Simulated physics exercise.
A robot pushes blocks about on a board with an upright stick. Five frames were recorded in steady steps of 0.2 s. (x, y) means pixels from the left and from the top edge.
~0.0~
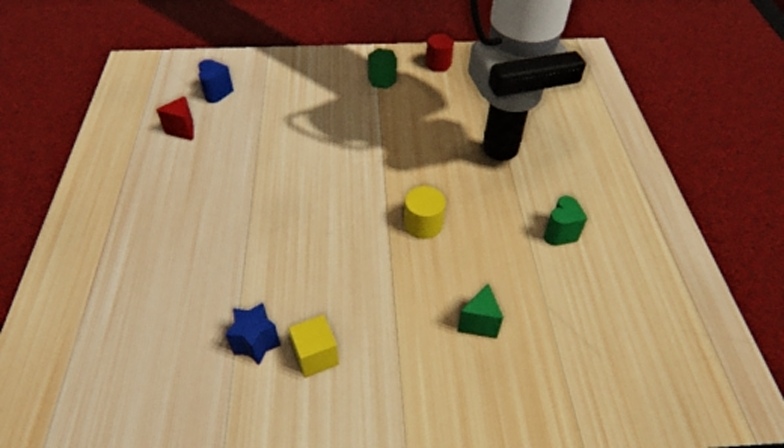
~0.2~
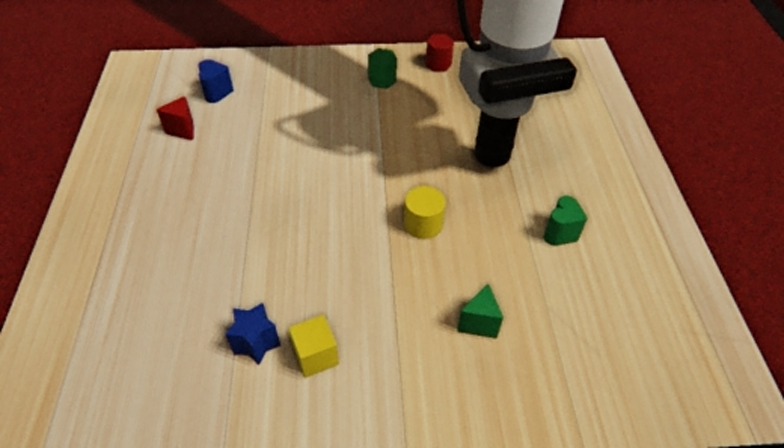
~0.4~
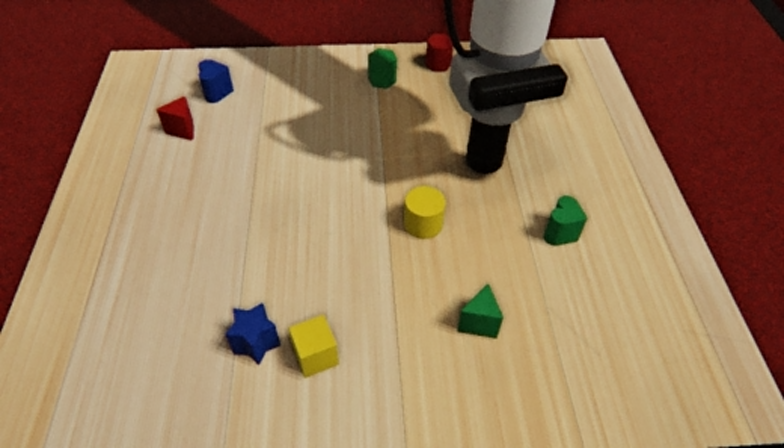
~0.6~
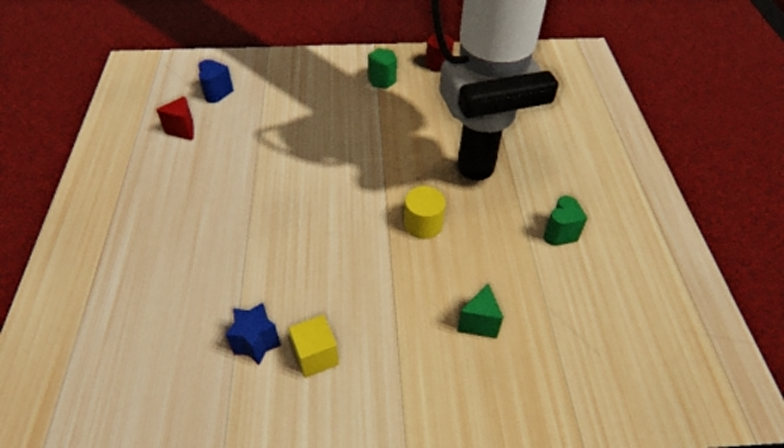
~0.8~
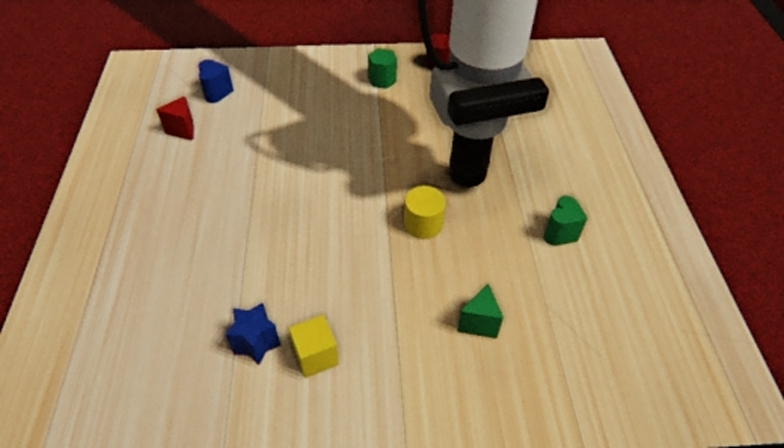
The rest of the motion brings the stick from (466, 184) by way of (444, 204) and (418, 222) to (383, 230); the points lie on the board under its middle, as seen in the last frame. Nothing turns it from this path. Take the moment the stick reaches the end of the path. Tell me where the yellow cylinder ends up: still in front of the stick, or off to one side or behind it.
That block drops off.
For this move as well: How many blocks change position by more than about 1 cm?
I expect just one block to be moved by more than 1 cm.
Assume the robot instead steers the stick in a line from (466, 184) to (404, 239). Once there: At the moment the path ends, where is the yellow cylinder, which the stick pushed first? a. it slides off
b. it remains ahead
Option b.
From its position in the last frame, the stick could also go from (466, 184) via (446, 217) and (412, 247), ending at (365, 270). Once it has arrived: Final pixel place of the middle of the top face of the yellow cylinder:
I'd place it at (324, 236), taking the centre of its top.
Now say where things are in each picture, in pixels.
The first frame shows lower end of the stick (500, 149), tops of blocks, yellow cylinder (425, 200).
The second frame shows stick (492, 155), blocks as before.
The third frame shows stick (484, 162), blocks as before.
The fourth frame shows stick (476, 168), blocks as before.
The fifth frame shows stick (467, 174), yellow cylinder (425, 200).
What follows on the original path. One third of the way, stick (444, 195); yellow cylinder (422, 204).
Two thirds of the way, stick (418, 213); yellow cylinder (397, 226).
At the end, stick (383, 221); yellow cylinder (376, 239).
